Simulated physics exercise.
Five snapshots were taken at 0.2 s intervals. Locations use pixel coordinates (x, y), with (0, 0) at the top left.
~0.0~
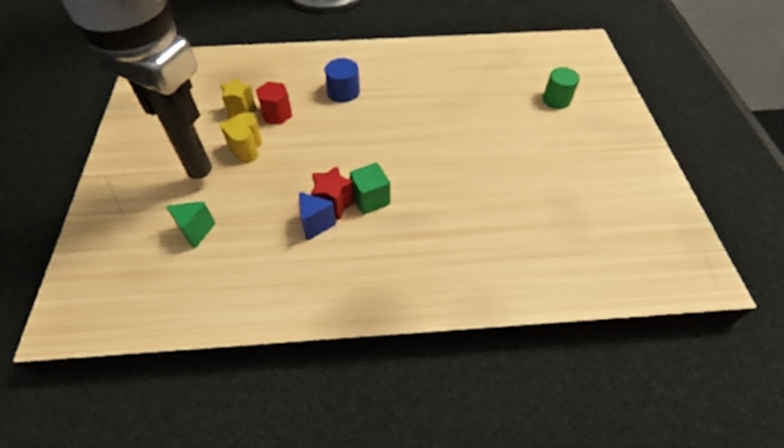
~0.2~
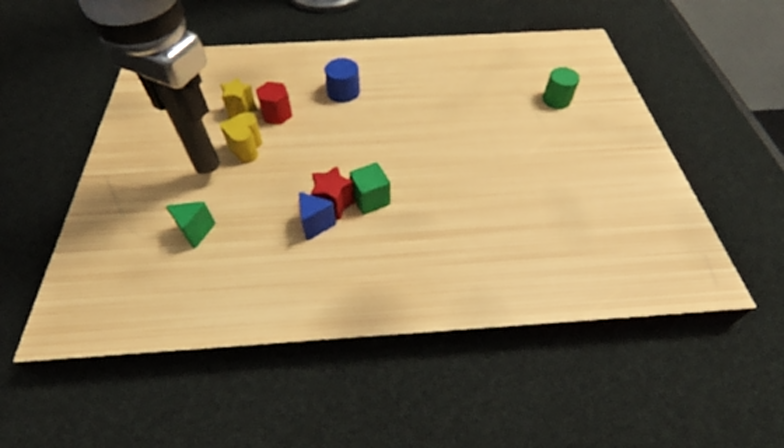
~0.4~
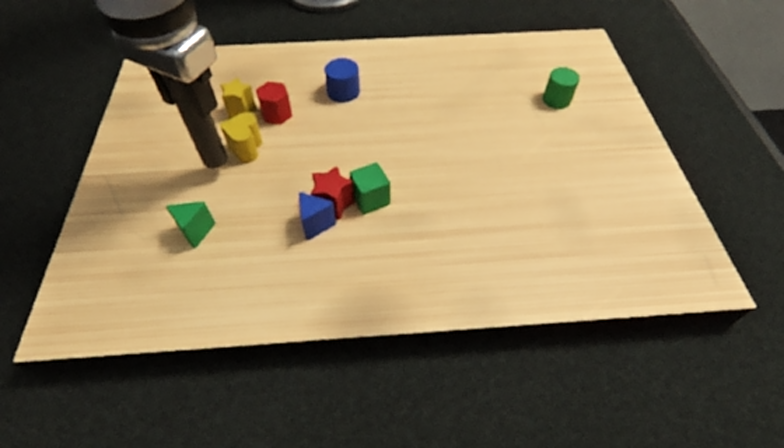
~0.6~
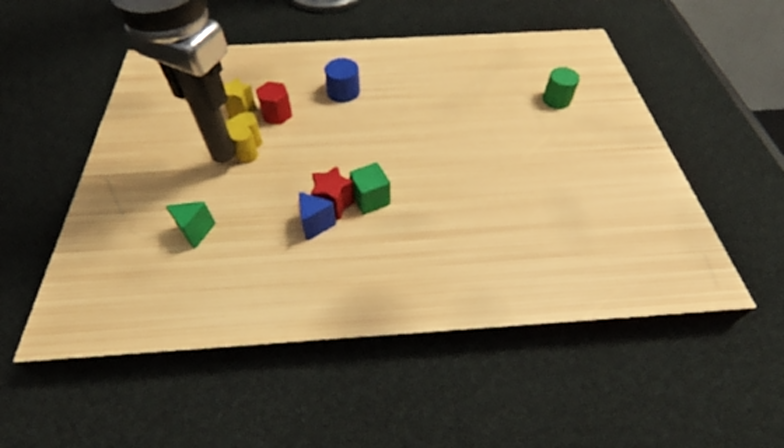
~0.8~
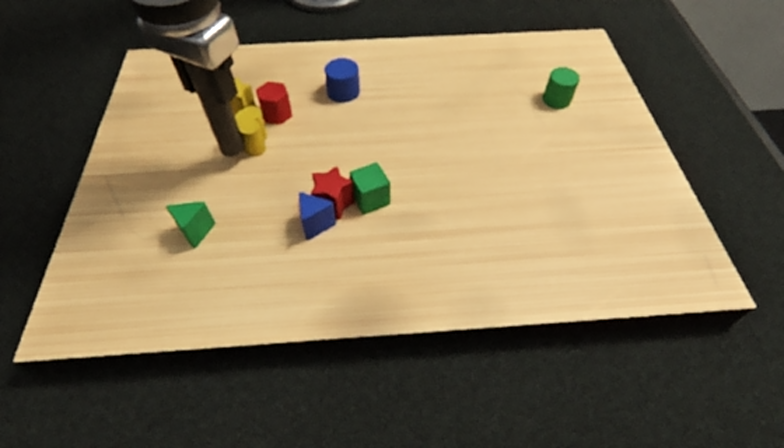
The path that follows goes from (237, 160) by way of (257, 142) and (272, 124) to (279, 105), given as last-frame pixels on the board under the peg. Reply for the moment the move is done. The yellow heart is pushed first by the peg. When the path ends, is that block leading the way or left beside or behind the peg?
It remains before the peg.
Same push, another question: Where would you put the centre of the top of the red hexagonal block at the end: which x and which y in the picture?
The answer is (294, 55).
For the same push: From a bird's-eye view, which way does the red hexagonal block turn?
The sense of turning is clockwise.
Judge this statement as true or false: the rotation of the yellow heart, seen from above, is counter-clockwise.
That statement is accurate.
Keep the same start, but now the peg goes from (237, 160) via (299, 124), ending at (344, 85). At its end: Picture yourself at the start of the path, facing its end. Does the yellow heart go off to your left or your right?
It goes toward the left-hand side.
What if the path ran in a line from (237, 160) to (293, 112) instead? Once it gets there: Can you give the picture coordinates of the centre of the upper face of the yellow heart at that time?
The centre of its top face lies at (266, 81).
The first path, step by step. One third of the way, peg at (254, 130); yellow heart at (260, 101), turned 30° anticlockwise; red hexagonal block at (277, 82), turned 30° clockwise.
Two thirds of the way, peg at (268, 112); yellow heart at (265, 83), turned 45° anticlockwise; red hexagonal block at (285, 70), turned 60° clockwise.
At the end, peg at (276, 93); yellow star-shaped block still; yellow heart at (269, 66), turned 55° anticlockwise; red hexagonal block at (294, 55), turned 95° clockwise.
